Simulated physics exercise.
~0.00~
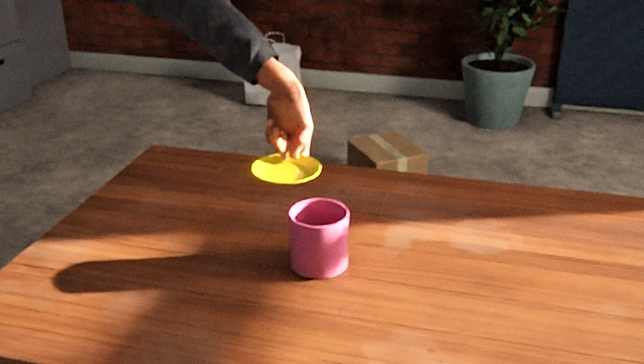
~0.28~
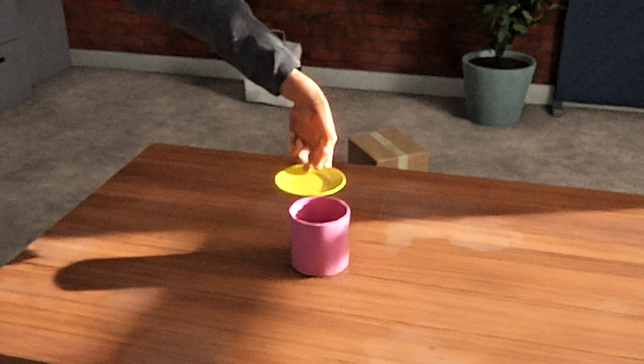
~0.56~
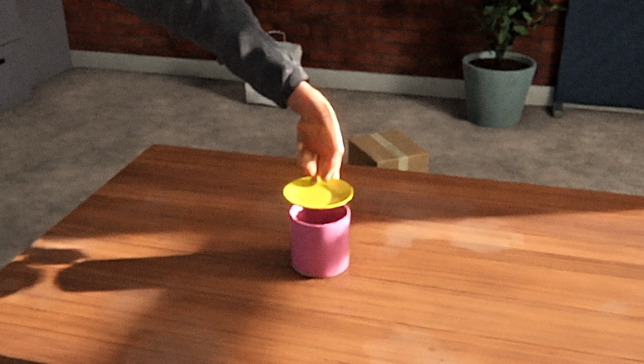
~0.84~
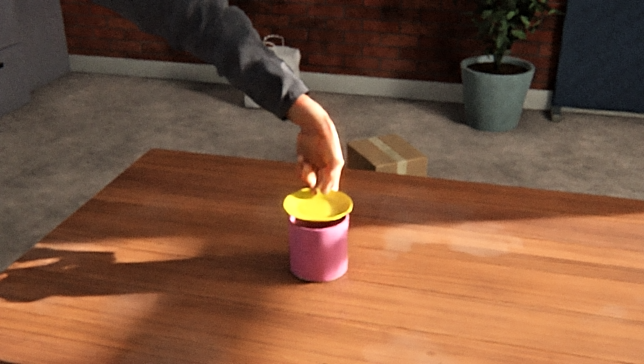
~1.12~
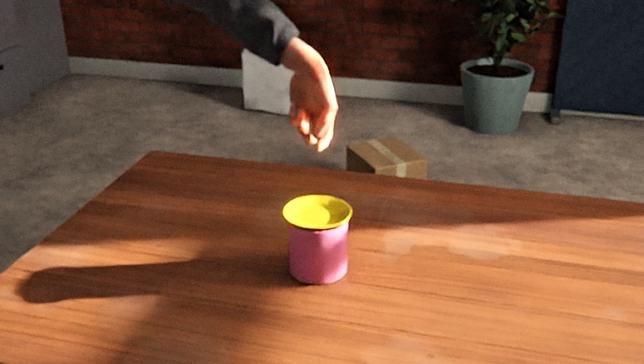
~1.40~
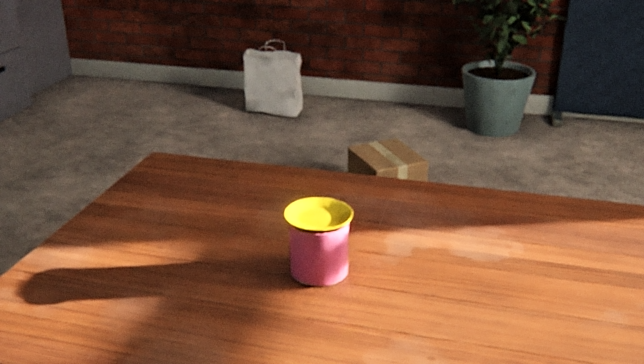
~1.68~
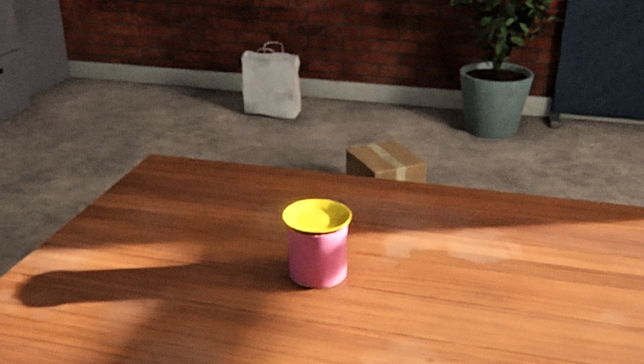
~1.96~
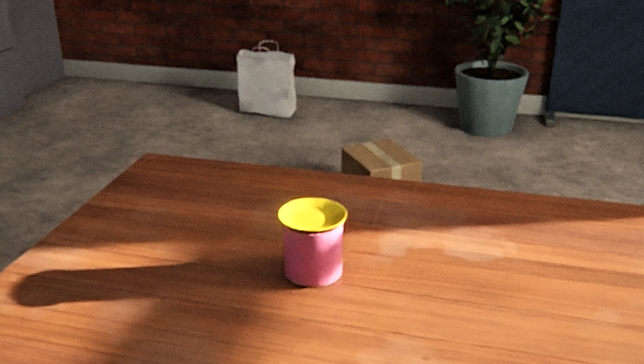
On a wooden table, a hand lowering a yellow saucer onto an open pink cup and withdrawing, the saucer staying on top.
